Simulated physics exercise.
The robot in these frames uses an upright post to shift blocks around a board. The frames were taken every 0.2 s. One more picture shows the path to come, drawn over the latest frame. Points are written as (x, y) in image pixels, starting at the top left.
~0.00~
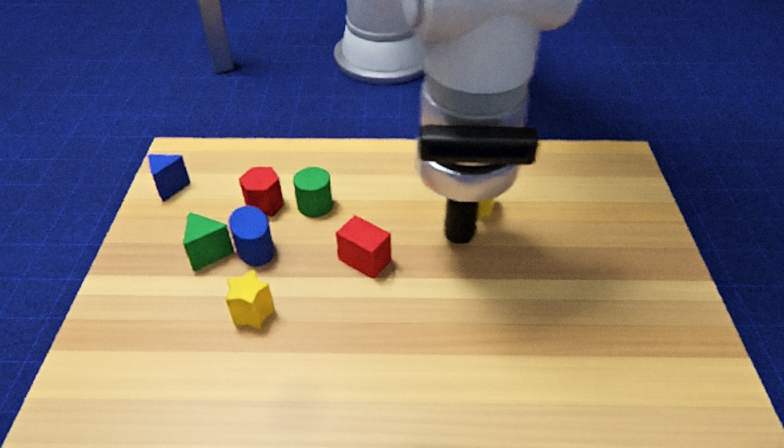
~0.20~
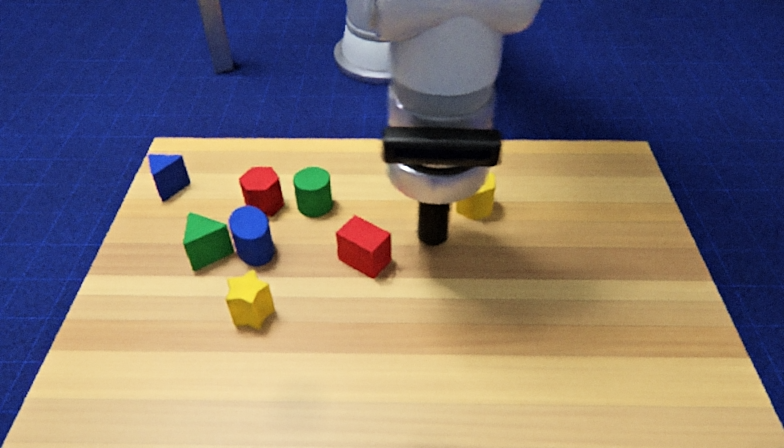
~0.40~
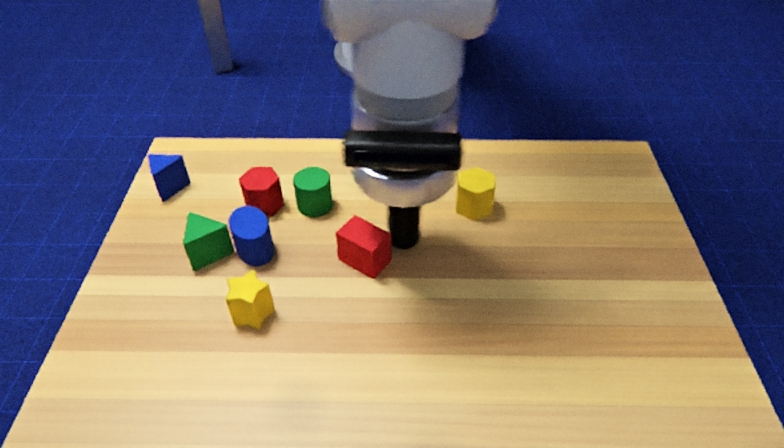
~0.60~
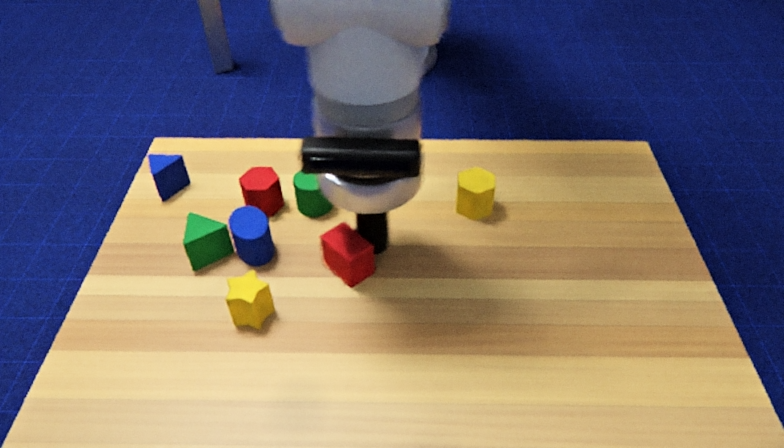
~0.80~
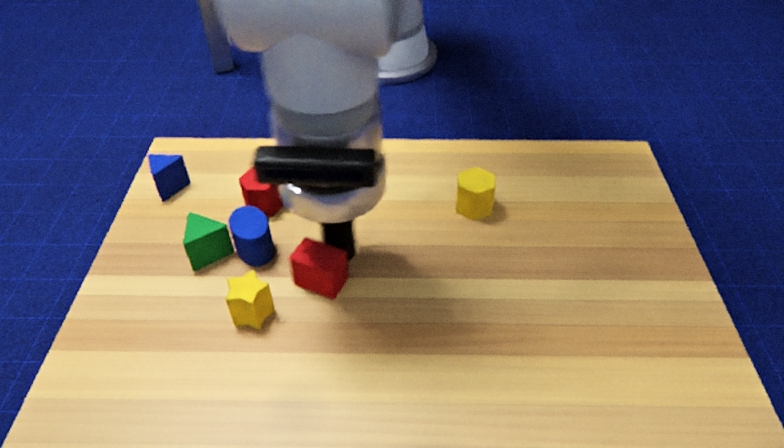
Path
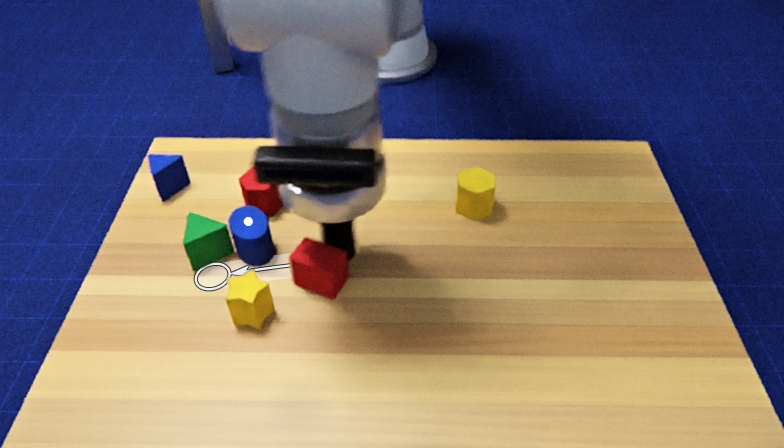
On a wooden board over a blue floor, a robot arm with a dark upright post moves left past a yellow block, meets a red block and pushes it left and slightly nearer, while the other coloured blocks stay still.
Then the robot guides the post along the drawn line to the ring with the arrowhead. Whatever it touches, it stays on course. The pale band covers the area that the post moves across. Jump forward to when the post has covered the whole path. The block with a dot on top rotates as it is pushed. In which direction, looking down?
The block spins clockwise.
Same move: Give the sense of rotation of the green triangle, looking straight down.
Viewed from above, counterclockwise.
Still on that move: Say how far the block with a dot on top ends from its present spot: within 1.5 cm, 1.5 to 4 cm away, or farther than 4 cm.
Its displacement is between 1.5 and 4 cm.
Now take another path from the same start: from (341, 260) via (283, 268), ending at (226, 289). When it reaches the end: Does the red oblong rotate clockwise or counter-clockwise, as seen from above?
Seen from above, counterclockwise.
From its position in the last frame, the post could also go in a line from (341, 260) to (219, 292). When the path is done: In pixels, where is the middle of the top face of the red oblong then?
The middle of the upper face of the red oblong will lie at about (298, 271) in the picture.
The drawn path runs straight from (341, 260) to (213, 276); the dot is on the blue oval.
On the path given first. One third of the way, post at (297, 258); red oblong at (306, 263), turned 25° anticlockwise.
Two thirds of the way, post at (254, 263); green triangle at (193, 224), turned 30° anticlockwise; blue oval at (236, 218), turned 40° clockwise; red oblong at (306, 263), turned 25° anticlockwise.
At the end, post at (210, 270); green triangle at (192, 223), turned 40° anticlockwise; yellow star not moved; blue oval at (232, 216), turned 55° clockwise; red oblong at (306, 263), turned 25° anticlockwise.
